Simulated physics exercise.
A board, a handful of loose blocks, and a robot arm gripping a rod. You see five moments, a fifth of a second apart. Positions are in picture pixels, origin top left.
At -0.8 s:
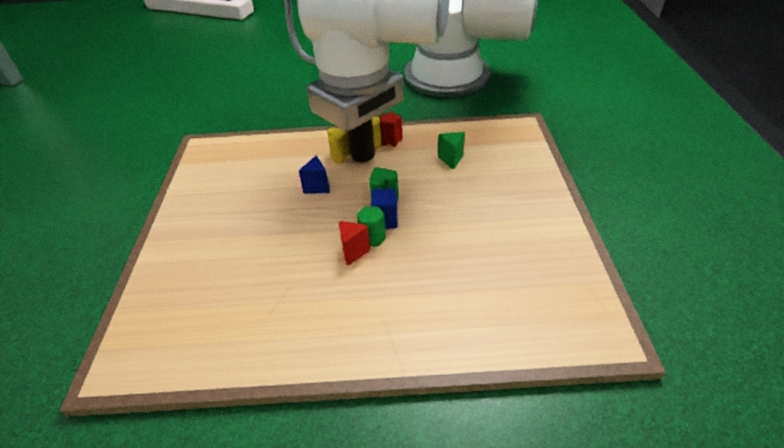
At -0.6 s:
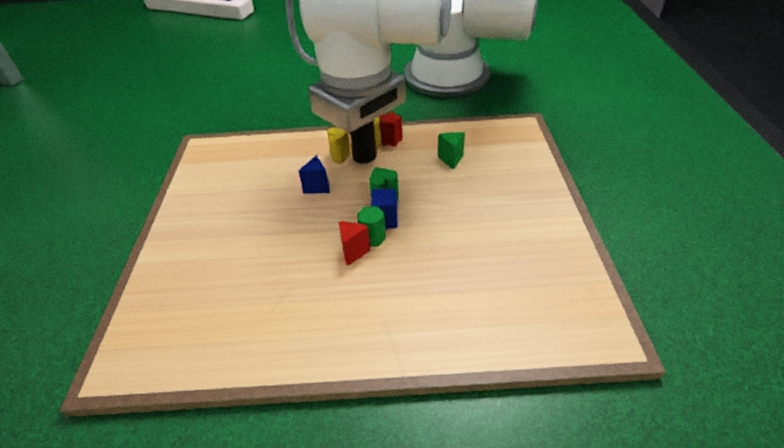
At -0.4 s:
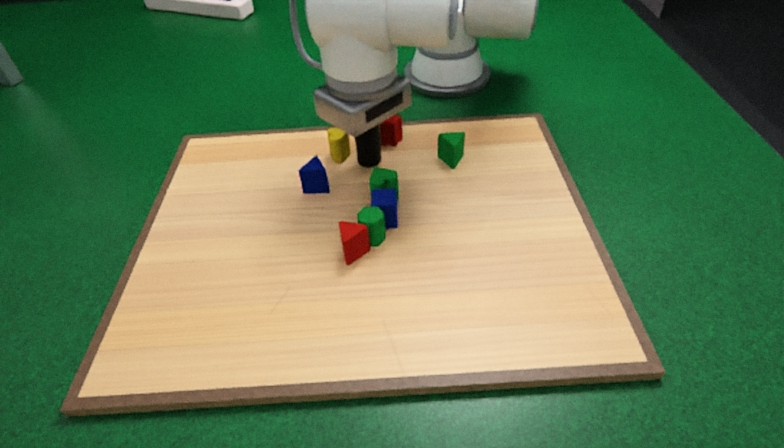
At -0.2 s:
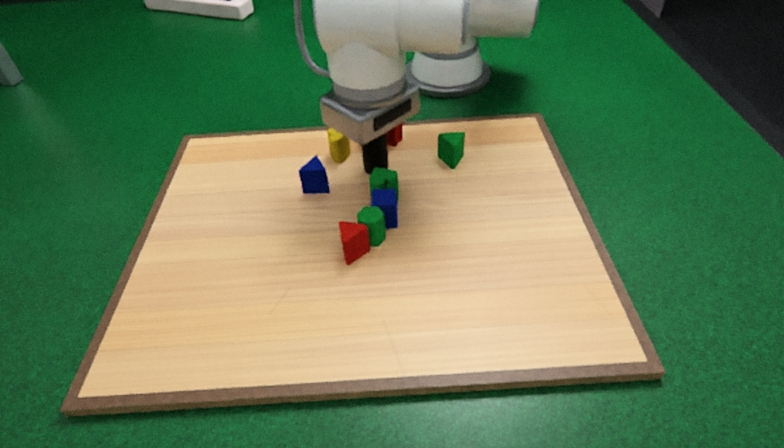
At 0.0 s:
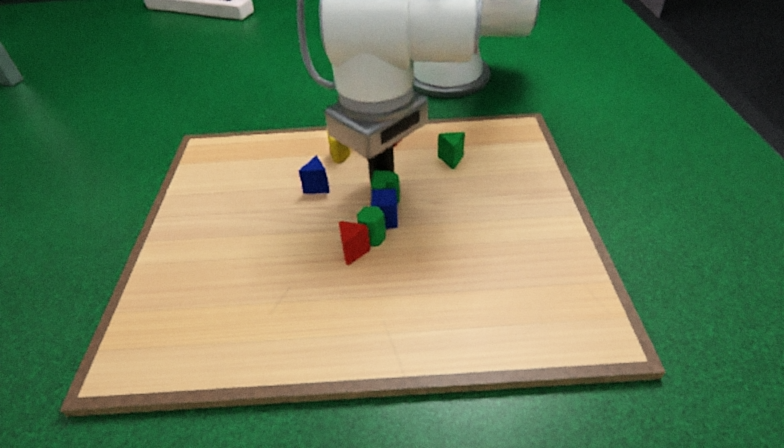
On a wooden board, a robot arm moves a black rod forward to a green block.
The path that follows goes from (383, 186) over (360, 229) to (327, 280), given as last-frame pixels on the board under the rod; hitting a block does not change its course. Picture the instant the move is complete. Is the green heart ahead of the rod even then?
No
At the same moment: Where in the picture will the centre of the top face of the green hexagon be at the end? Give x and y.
So, by the moment the path ends, you'll find the top centre of the green hexagon at (373, 228).
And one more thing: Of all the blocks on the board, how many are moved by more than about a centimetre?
Moved: More than two.
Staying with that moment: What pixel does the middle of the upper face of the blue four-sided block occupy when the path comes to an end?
It will end up at (402, 217).
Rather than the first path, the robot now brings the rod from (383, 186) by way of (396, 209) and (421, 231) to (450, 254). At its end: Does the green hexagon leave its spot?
I believe so.
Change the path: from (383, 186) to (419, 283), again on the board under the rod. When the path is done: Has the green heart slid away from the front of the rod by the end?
No, that is not what happens.
On the path given first. One third of the way, rod at (368, 209); red three-sided block at (347, 233), turned 30° clockwise; green hexagon at (373, 226), turned 25° clockwise; green heart at (390, 200), turned 100° anticlockwise; blue four-sided block at (401, 217), turned 55° clockwise.
Two thirds of the way, rod at (349, 240); red three-sided block at (346, 242); green hexagon at (373, 228); green heart at (390, 201), turned 115° anticlockwise; blue four-sided block at (402, 217), turned 60° clockwise.
At the end, rod at (326, 275); red three-sided block at (345, 265), turned 75° anticlockwise; green hexagon at (373, 228); green heart at (390, 201), turned 115° anticlockwise; blue four-sided block at (402, 217), turned 60° clockwise.
